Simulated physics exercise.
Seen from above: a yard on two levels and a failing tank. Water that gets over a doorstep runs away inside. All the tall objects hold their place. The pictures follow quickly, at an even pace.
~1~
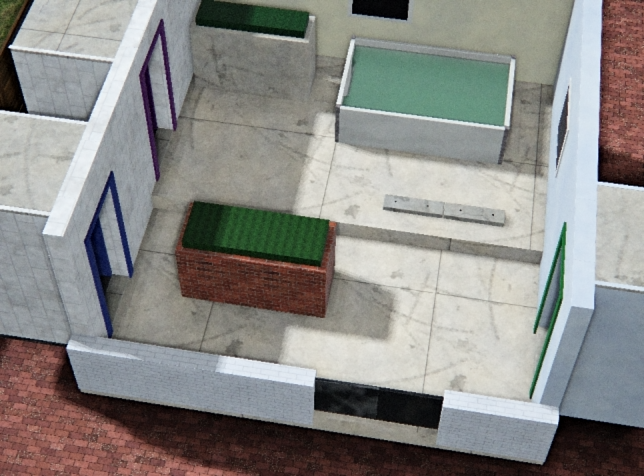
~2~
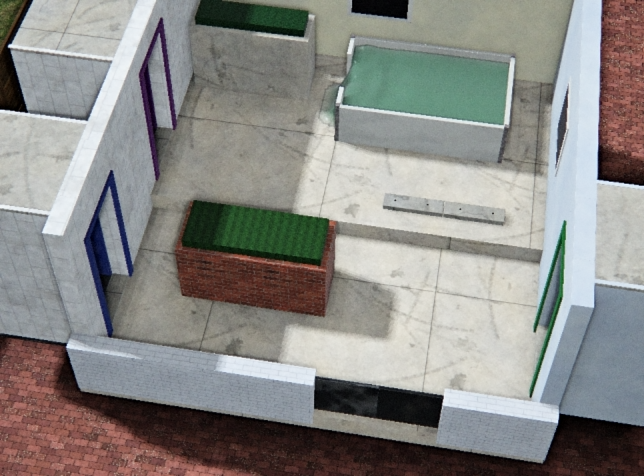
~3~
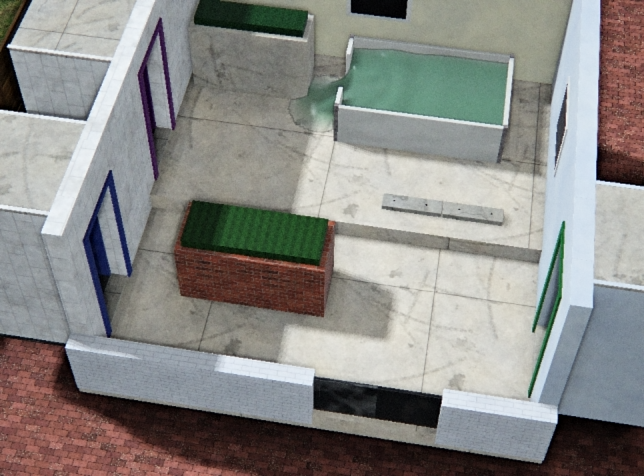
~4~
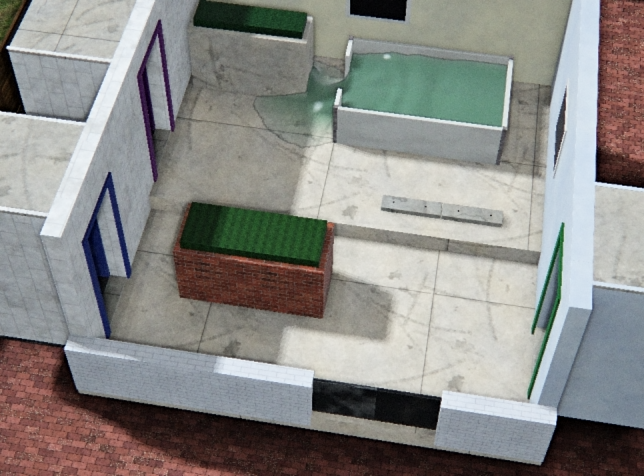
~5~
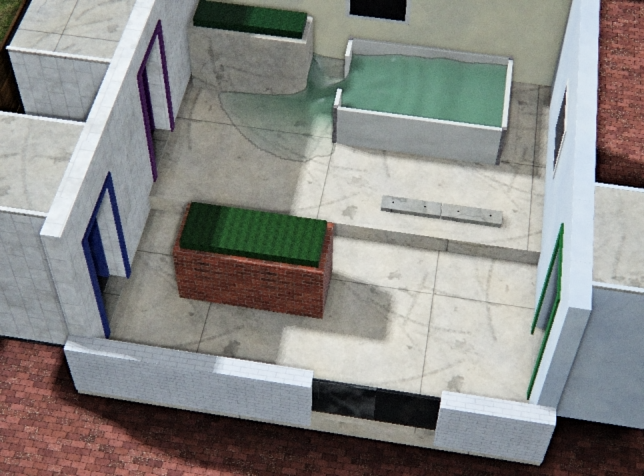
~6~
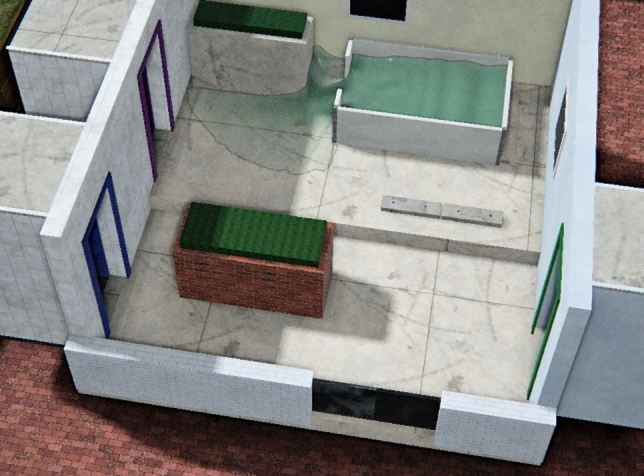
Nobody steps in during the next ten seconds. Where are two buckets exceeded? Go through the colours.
The purple door lets in a lot; the blue door lets in a lot; the green door admits no more than that.
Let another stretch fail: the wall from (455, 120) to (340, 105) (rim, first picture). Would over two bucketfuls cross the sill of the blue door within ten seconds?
Blue takes more.
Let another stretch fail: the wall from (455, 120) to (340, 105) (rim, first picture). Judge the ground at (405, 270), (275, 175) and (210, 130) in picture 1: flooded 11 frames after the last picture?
In that order: Covered, wet, free of water.
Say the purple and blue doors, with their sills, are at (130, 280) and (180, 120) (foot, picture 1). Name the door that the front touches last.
It is the green one.
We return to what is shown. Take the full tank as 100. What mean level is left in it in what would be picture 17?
Close to 62 %.
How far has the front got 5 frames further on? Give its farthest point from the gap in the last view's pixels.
I would point to (156, 179).
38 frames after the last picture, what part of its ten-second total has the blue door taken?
Near 35 in a hundred.
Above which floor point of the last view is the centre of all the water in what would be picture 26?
Roughly at (352, 135).
A moment on, water covers 20 % of the floor; the purple door under two buckets in, the blue door not reached, the green door not reached.
Next, water covers 30 % of the floor; the purple door over two buckets in, the blue door wet at the sill, nothing in, the green door not reached.
Then, water covers 45 % of the floor; the purple door far over two buckets in, the blue door under two buckets in, the green door not reached.
Later, water covers 80 % of the floor; the purple door far over two buckets in, the blue door under two buckets in, the green door wet at the sill, nothing in.
In the end, water covers 90 % of the floor; the purple door far over two buckets in, the blue door over two buckets in, the green door wet at the sill, nothing in.
